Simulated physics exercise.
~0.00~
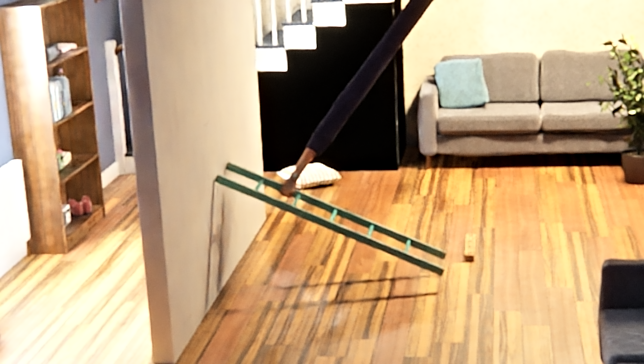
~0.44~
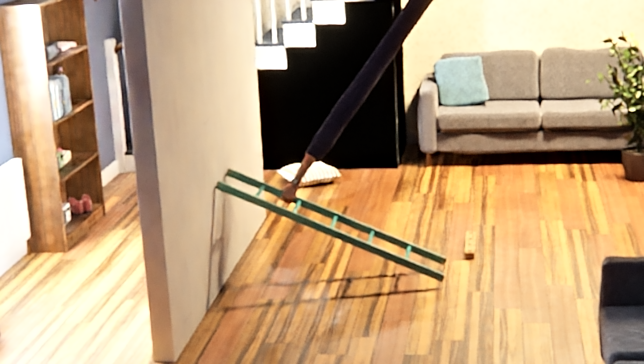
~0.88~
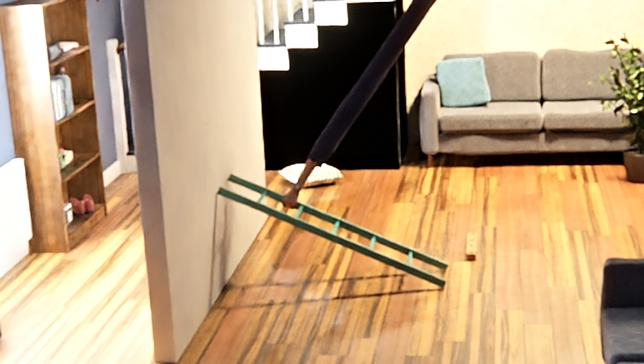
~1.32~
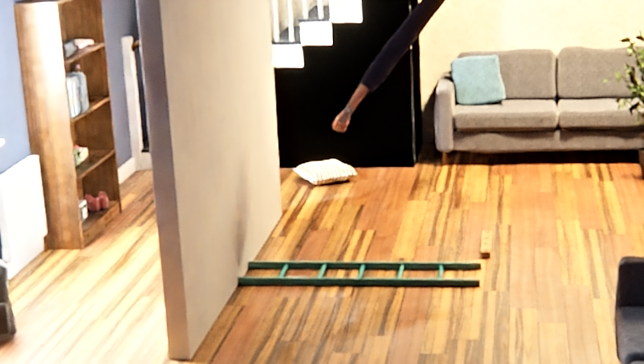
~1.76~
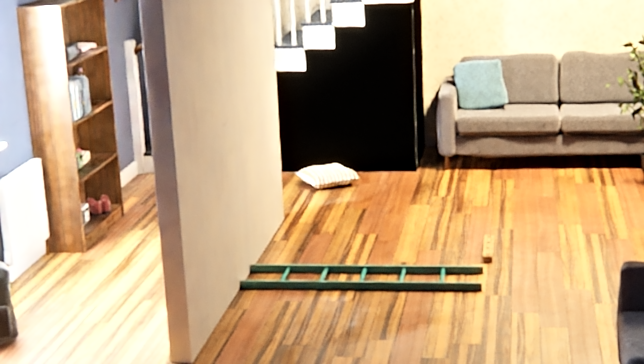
A hand lets go of a green rack leaning on a wall, and it drops flat.
